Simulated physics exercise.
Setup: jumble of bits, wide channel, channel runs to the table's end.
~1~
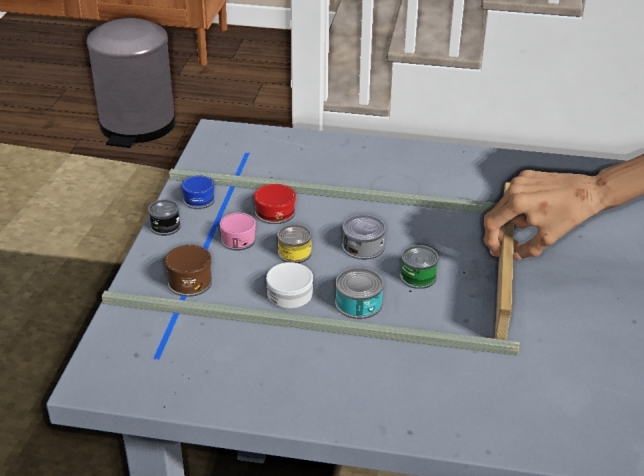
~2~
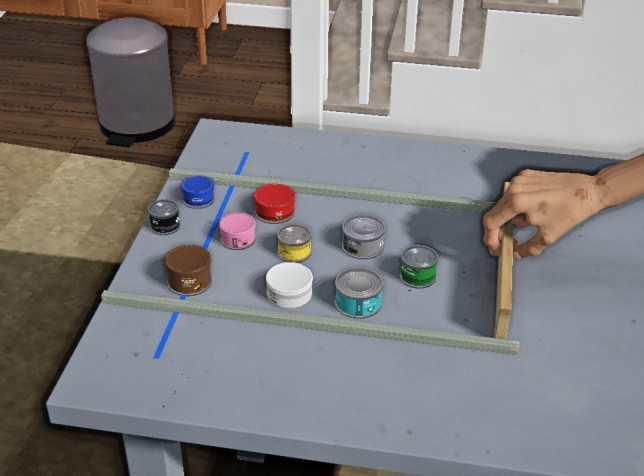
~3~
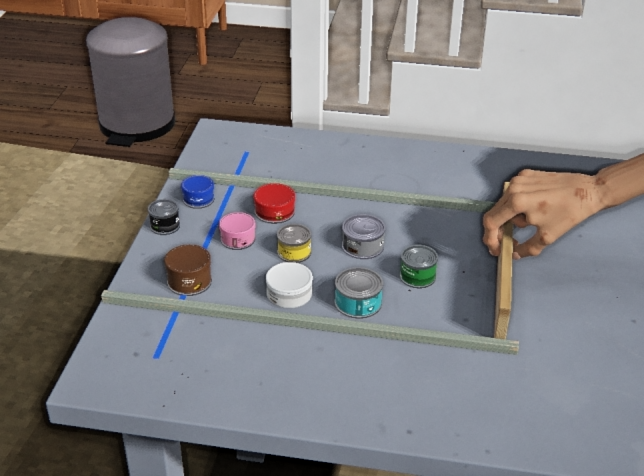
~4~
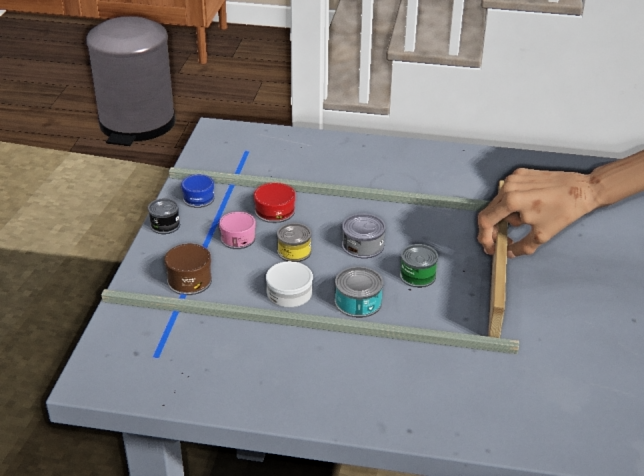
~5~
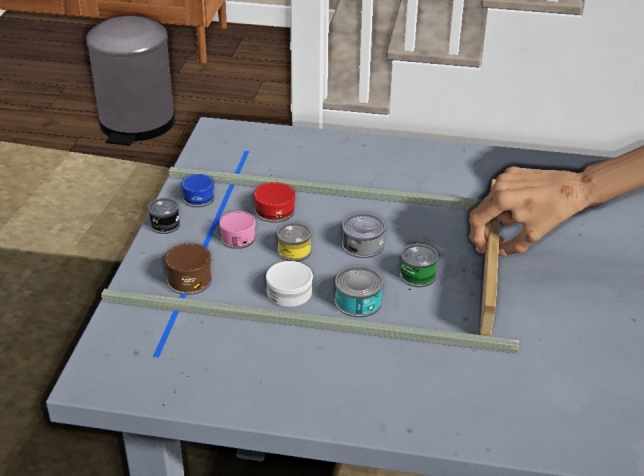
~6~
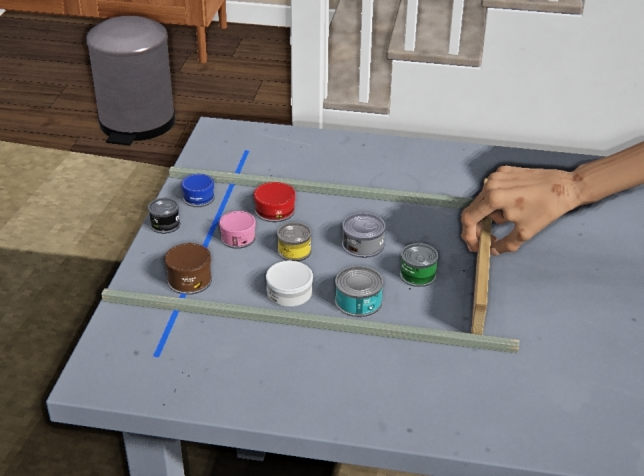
Hand holding a wooden board upright, then sliding it slowly left between two strips toward colourful small tins resting on a grey table.
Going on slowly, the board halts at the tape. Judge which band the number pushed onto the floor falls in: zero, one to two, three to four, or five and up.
Most likely one of them, or two, will slide off.
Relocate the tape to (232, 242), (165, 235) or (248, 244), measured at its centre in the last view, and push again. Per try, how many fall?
Try 1: 1; try 2: 6; try 3: 0.
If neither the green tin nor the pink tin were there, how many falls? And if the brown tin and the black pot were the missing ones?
Result: 1, then 0.
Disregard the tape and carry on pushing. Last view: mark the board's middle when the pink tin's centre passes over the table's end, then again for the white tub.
The middle is at (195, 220) when it's the pink tin, and at (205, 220) when it's the white tub.
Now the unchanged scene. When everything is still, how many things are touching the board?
The figure is 4.
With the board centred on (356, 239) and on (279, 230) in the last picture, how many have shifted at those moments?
4, then 8.
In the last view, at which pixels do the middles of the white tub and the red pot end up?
Final centres, first then second: (125, 263), (204, 193).
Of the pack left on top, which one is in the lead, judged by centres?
The answer is the white tub.
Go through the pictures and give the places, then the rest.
The first picture shows black pot (165, 218); blue tin (199, 192); brown tin (189, 271); board (506, 258); tape (208, 242).
The second picture shows blue tin (198, 192); green tin (419, 267).
The third picture shows brown tin (189, 270); grey tin (363, 237).
The fourth picture shows black pot (164, 216); red pot (275, 203).
The fifth picture shows blue tin (198, 190); pink tin (238, 230).
The sixth picture shows black pot (164, 215); blue tin (198, 190); brown tin (189, 269); board (483, 253); tape (208, 239).
Early on, none off yet; black pot at rest near (164, 215); blue tin at rest near (198, 190); brown tin at rest near (189, 269).
A while later, none off yet; black pot at rest near (164, 215); blue tin at rest near (198, 190); brown tin travelled a little near (172, 267).
Finally, the number that fall off is one or two; lost, brown tin and black pot.
